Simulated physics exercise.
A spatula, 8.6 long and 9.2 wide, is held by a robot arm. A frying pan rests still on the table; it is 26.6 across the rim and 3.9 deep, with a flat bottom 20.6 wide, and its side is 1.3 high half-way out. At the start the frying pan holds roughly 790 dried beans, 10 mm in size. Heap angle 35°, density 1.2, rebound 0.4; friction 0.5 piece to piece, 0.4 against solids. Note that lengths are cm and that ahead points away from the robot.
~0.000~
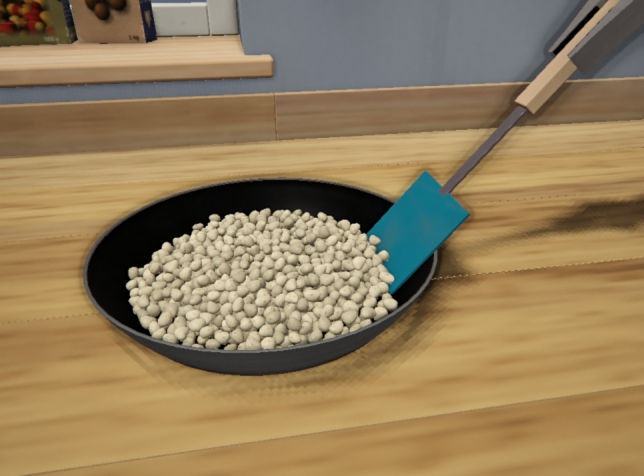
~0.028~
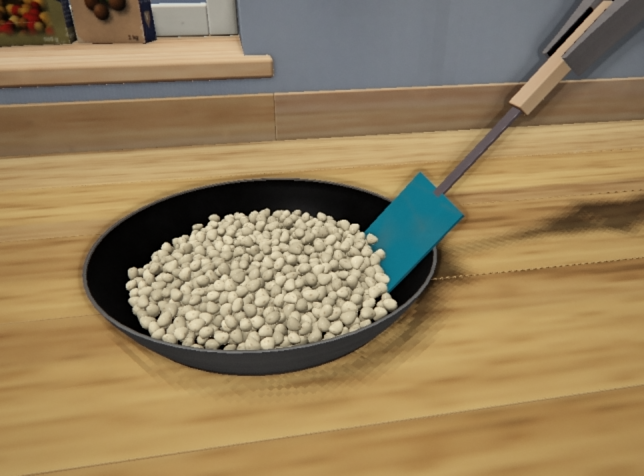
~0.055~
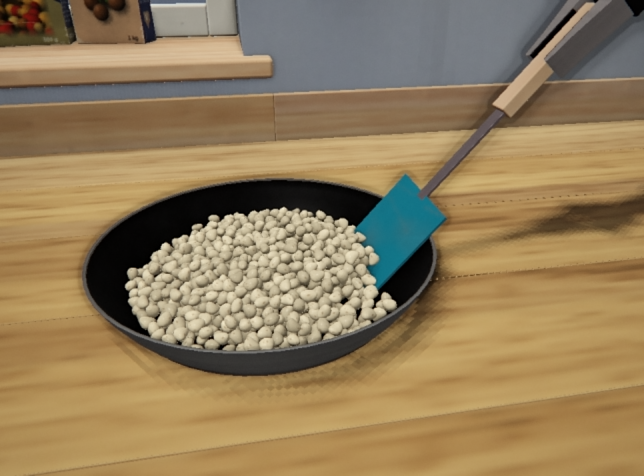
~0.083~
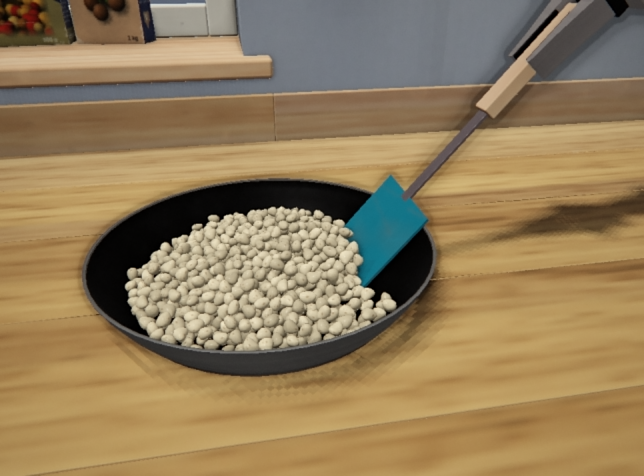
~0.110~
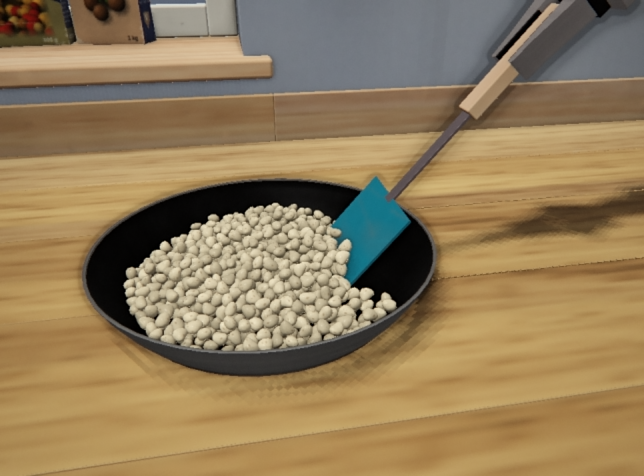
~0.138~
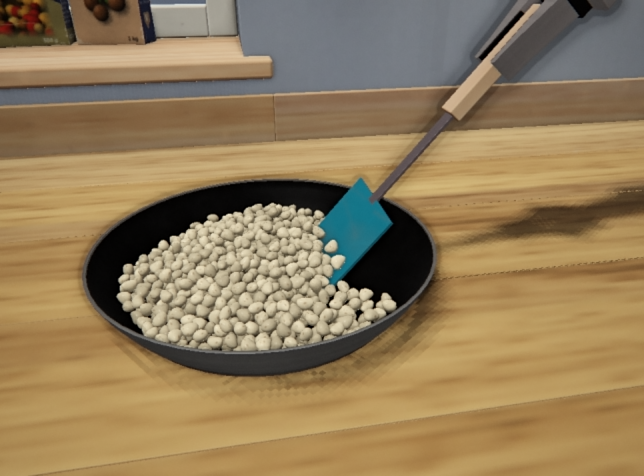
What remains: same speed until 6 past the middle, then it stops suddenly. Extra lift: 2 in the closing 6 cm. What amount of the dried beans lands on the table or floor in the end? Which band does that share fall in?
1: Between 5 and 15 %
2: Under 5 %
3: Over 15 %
Under 5 %.
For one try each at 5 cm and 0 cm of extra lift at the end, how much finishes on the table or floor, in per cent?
First try about 0 %, second try about 5 %.
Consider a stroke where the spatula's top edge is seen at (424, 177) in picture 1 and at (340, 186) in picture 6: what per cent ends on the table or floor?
Around 0 per cent finishes on the table or floor.
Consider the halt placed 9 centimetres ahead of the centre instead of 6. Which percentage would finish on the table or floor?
Then roughly 10 percent would finish on the table or floor.
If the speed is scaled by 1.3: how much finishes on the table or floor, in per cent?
Estimate: Close to 0 %.
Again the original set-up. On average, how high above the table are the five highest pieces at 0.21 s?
Height: Approx. 4 cm.
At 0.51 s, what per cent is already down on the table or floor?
Roughly 0 percent of it.
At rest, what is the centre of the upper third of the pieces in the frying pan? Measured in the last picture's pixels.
It is centred around (158, 255).
After 0.21 s, sloping 49°, highest piece 4 above the table; 788 in the frying pan.
After 0.27 s, sloping 49°, highest piece 5 above the table; 788 in the frying pan.
After 0.51 s, sloping 49°, highest piece 5 above the table; 787 in the frying pan, 1 on the table or floor.
After 1.56 s, sloping 49°, highest piece 5 above the table; 787 in the frying pan, 1 on the table or floor.
At rest, 787 in the frying pan, 1 on the table or floor. That is 0 % on the table or floor.
